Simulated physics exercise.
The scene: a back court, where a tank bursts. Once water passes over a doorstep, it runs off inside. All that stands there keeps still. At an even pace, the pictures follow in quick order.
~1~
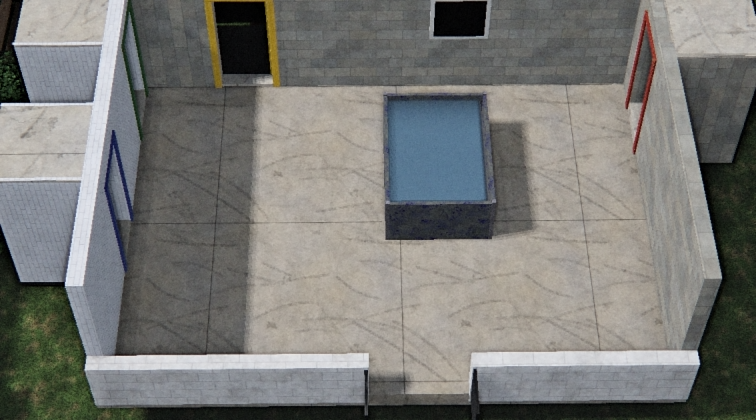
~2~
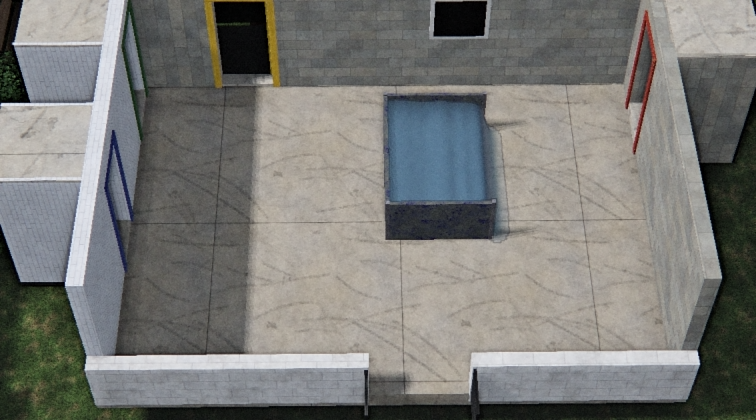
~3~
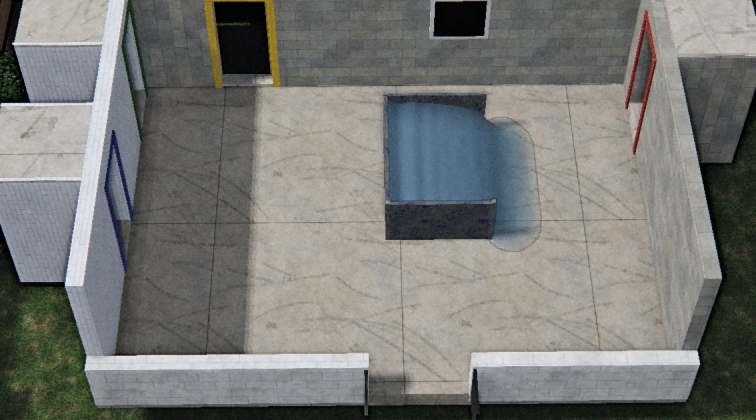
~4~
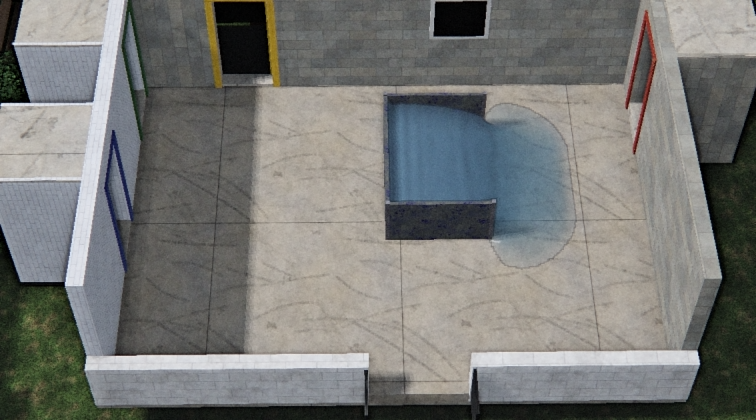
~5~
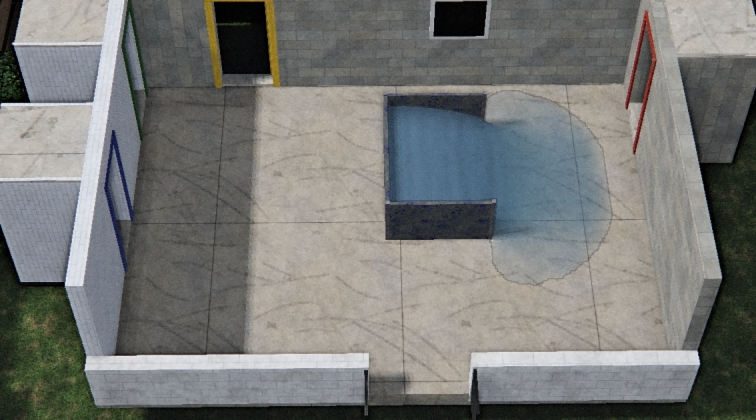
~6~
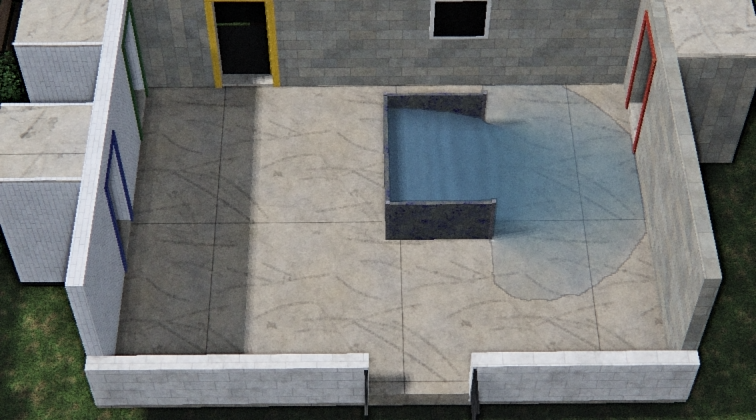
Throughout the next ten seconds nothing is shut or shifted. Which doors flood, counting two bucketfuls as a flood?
In the end the yellow door does not exceed two buckets; the red door exceeds two buckets; the green door does not exceed two buckets; the blue door exceeds two buckets.
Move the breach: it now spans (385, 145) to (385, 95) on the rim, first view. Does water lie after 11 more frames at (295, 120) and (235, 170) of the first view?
Taking them in turn: Swamped and swamped.
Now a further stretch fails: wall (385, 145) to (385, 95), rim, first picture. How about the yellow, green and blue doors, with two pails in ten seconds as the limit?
Going door by door: The yellow one gets too much, the green one gets too much, and the blue one gets too much.
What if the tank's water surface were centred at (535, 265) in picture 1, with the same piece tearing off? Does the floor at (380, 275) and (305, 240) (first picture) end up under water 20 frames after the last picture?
Parched, parched.
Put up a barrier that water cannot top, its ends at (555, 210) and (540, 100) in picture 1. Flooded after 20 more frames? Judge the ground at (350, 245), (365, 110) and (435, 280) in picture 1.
As listed: Free of water, under water, dry.
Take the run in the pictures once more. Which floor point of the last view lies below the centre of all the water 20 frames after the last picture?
My pick is pixel (547, 213).
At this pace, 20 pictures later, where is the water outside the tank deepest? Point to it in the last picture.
At about (653, 377).
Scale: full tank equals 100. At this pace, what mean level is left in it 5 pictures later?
Around 38 percent, give or take.
A moment on, water covers 25 % of the floor; the yellow door not reached, the red door over two buckets in, the green door not reached, the blue door not reached.
Next, water covers 25 % of the floor; the yellow door not reached, the red door far over two buckets in, the green door not reached, the blue door not reached.
Then, water covers 40 % of the floor; the yellow door not reached, the red door far over two buckets in, the green door not reached, the blue door not reached.
Later, water covers 85 % of the floor; the yellow door wet at the sill, nothing in, the red door far over two buckets in, the green door wet at the sill, nothing in, the blue door not reached.
In the end, water covers 95 % of the floor; the yellow door wet at the sill, nothing in, the red door far over two buckets in, the green door wet at the sill, nothing in, the blue door over two buckets in.
